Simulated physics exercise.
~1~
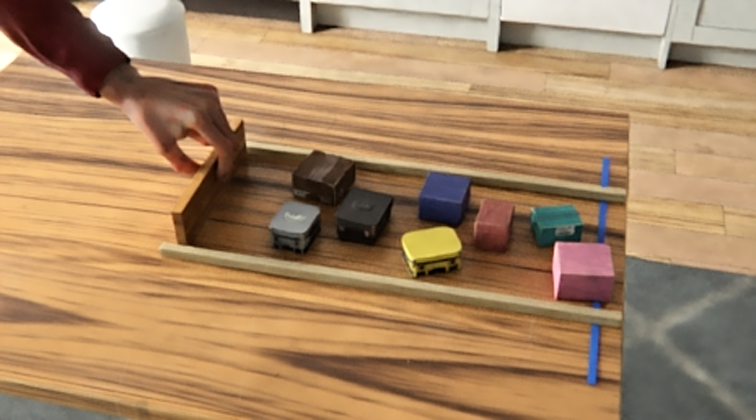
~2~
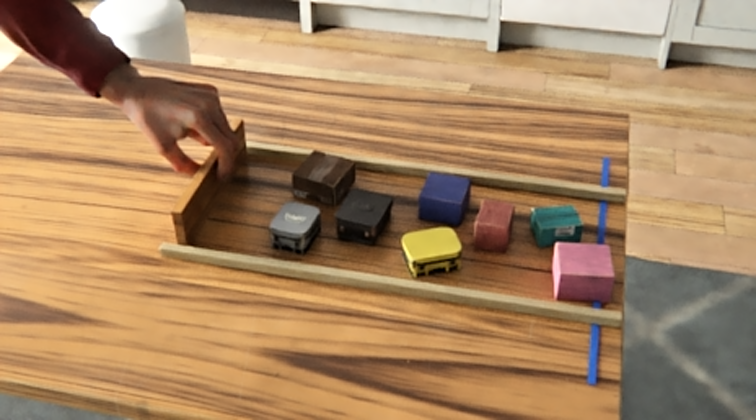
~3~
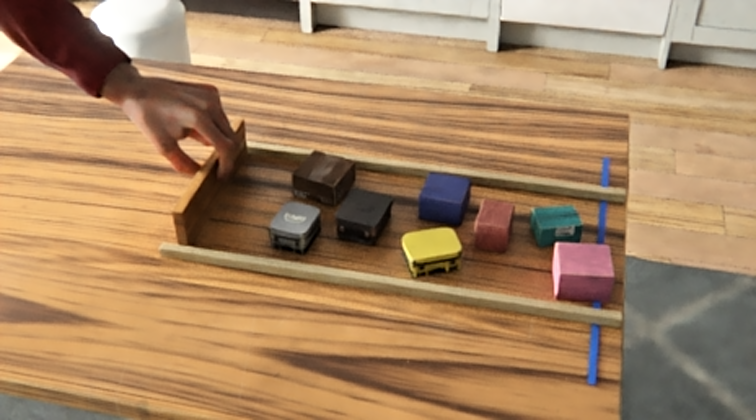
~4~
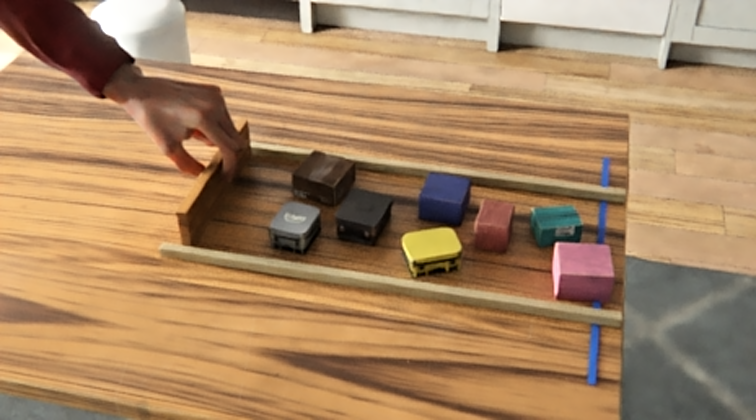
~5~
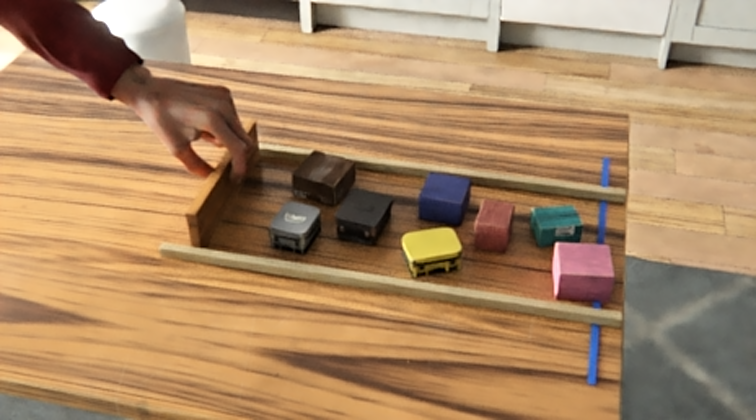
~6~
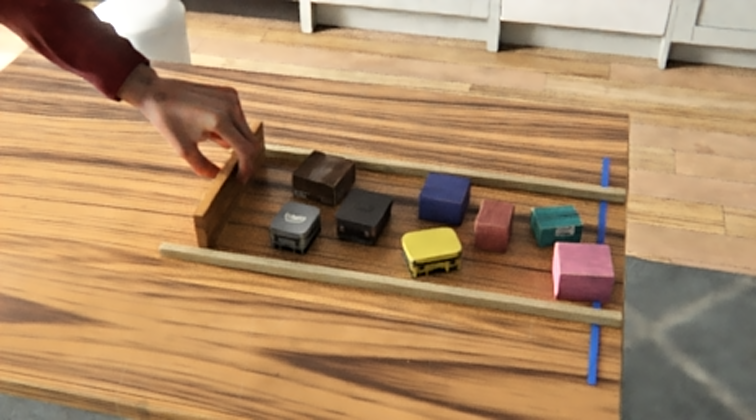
In this clip, a hand holds a wooden board upright between two rails on a table, at first nearly still, then slides it slightly right toward scattered small cases and coloured blocks, which stay in place near a blue tape strip.
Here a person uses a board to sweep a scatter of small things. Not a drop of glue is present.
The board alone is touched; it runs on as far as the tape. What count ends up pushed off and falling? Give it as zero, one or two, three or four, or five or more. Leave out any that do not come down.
The push knocks at least five off.
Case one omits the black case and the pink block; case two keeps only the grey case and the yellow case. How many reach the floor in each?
In order, the numbers are 4 and 4.
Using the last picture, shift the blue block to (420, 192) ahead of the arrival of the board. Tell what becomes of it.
Starting there, it drops down in the end.
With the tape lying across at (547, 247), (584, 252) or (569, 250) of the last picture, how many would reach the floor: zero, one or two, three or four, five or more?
Taking the tapes one after another, the count is 1 or 2, then 5 or more, then at least five.
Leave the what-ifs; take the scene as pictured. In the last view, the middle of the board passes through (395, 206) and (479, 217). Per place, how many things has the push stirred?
By the first moment it's 6, by the second it's 8.
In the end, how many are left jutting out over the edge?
The total here is 2.
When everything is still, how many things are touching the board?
That makes 2.
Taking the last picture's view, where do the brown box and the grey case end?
I'd say approximately (629, 210) and then (621, 281).
Soon after, none off yet; pink block at rest near (582, 272); turquoise box at rest near (556, 226); red block at rest near (494, 226).
At rest, the number that fall off is five or more; fallen, black case, blue block, yellow case, red block, turquoise box and pink block.
